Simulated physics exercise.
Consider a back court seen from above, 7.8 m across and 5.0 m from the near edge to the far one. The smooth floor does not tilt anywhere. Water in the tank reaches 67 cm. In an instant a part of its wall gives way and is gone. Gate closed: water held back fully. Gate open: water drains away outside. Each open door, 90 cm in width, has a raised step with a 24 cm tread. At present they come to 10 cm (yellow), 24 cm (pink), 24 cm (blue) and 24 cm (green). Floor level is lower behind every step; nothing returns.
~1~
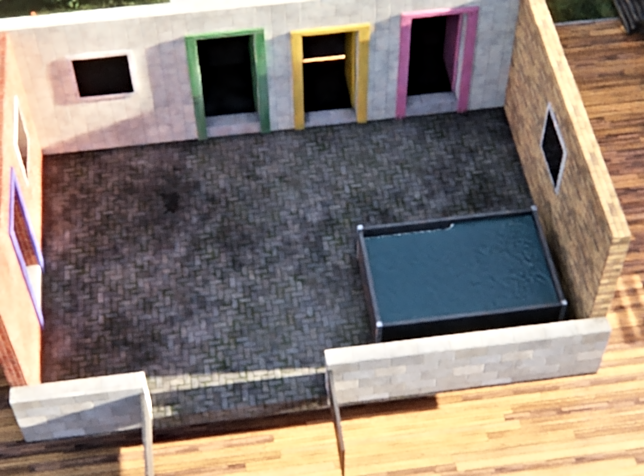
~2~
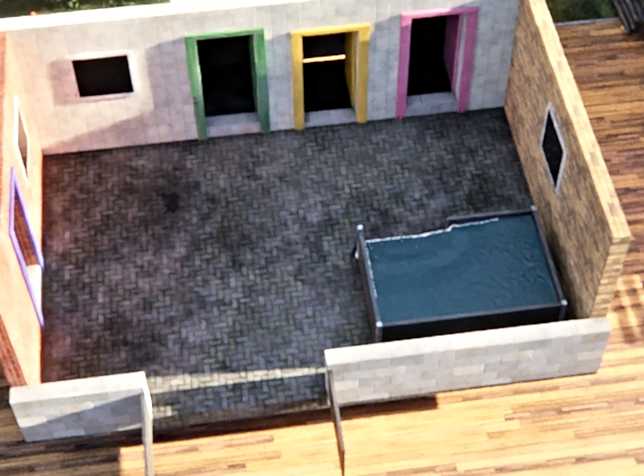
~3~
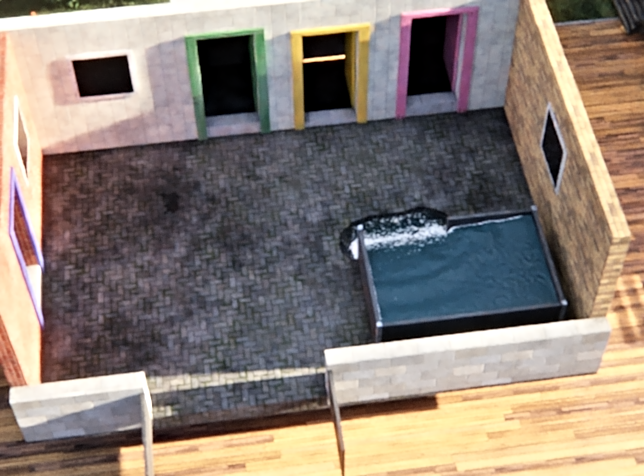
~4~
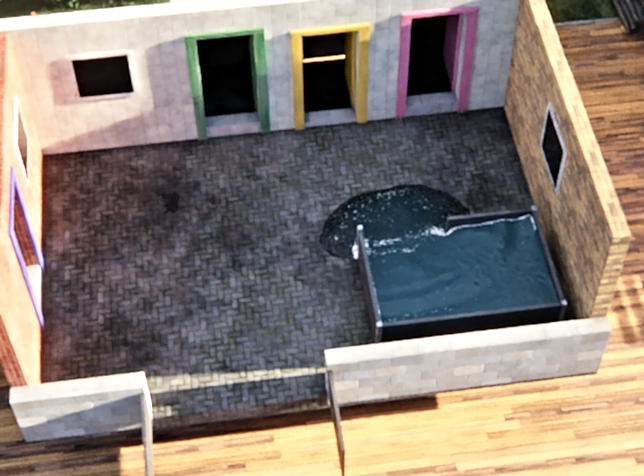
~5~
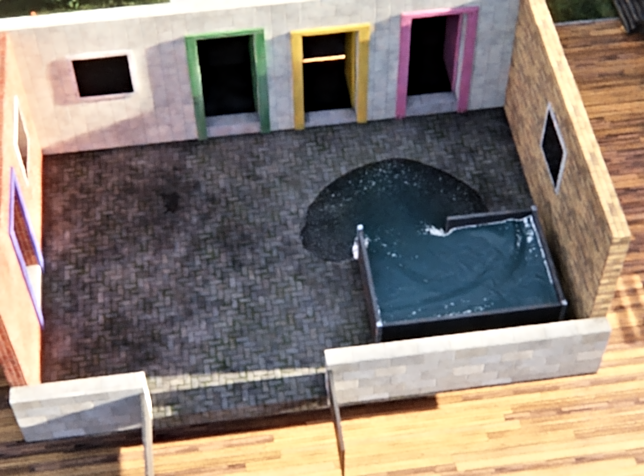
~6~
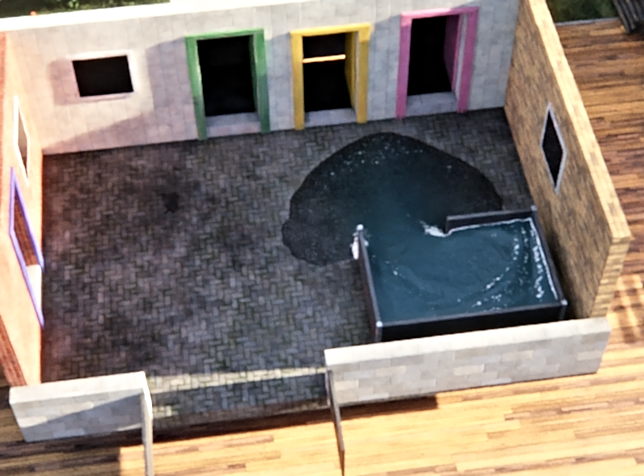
Dark water in the tank at the lower right poured out through a gap in its far side, foaming at first, then spread across the gray paved floor in a wide, rounded pool, leaving the green doorway dry.
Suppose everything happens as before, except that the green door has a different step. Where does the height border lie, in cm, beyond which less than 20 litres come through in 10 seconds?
It lies at roughly 13 cm.
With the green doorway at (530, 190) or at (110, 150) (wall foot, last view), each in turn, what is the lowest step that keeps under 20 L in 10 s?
Around 6.5 and 8.0 cm respectively.
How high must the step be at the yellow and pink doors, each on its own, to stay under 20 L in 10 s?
Some 27 cm for yellow, some 20 cm for pink.
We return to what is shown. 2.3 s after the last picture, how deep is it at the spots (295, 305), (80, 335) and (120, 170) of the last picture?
Close to 0, 0 and 8 cm deep.
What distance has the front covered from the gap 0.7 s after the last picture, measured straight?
Roughly 3.4 metres.
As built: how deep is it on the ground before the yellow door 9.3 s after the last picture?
A ruler would read roughly 7.5 cm.
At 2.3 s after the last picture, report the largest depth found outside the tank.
28 cm.
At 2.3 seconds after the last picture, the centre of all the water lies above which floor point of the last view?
My guess is close to (394, 220).
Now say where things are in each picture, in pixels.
Still water, 67 cm deep, in the tank at (459, 268); the green door at (230, 92) is dry, in the first picture.
Water pours out on the far side and has run 0.3 m, to a hidden place; about 5 cm deep outside, 67 cm at the back, in the second picture.
The front is at (412, 214), 0.8 m from the gap on the far side; 1.1 m2 of floor is wet, 67 cm left at the back, in the third picture.
The front is at (385, 193), 1.3 m from the gap on the far side; 2.2 m2 of floor is wet, 66 cm left at the back, in the fourth picture.
The front is at (379, 165), 1.9 m from the gap on the far side; 3.8 m2 of floor is wet, 59 cm left at the back, in the fifth picture.
Water pours out on the far side and has run 2.5 m, to (369, 139); about 5 cm deep outside, 56 cm at the back; the green door at (230, 92), 3.7 m from the gap, is still 1.7 m from the nearest water, in the sixth picture.
Then, 0.7 s after the last picture water covers 30 % of the floor, deepest (34 cm) near (380, 244); it has not reached the green door.
Then, 2.3 s after the last picture water covers 45 % of the floor, deepest (28 cm) near (492, 113); 16 cm at the green door, 0 litres in over its 24 cm step.
Then, 9.3 s after the last picture water covers 95 % of the floor, deepest (12 cm) near (42, 416); 6 cm at the green door, 0 litres in over its 24 cm step.
At the green door as built, the water peaked near 21 cm, 1.5 s after the last picture.
With a step of 11 cm, 31 litres would have come in within the 10 s; with 15 cm, 11 litres. So under 20 litres takes about 13 cm.
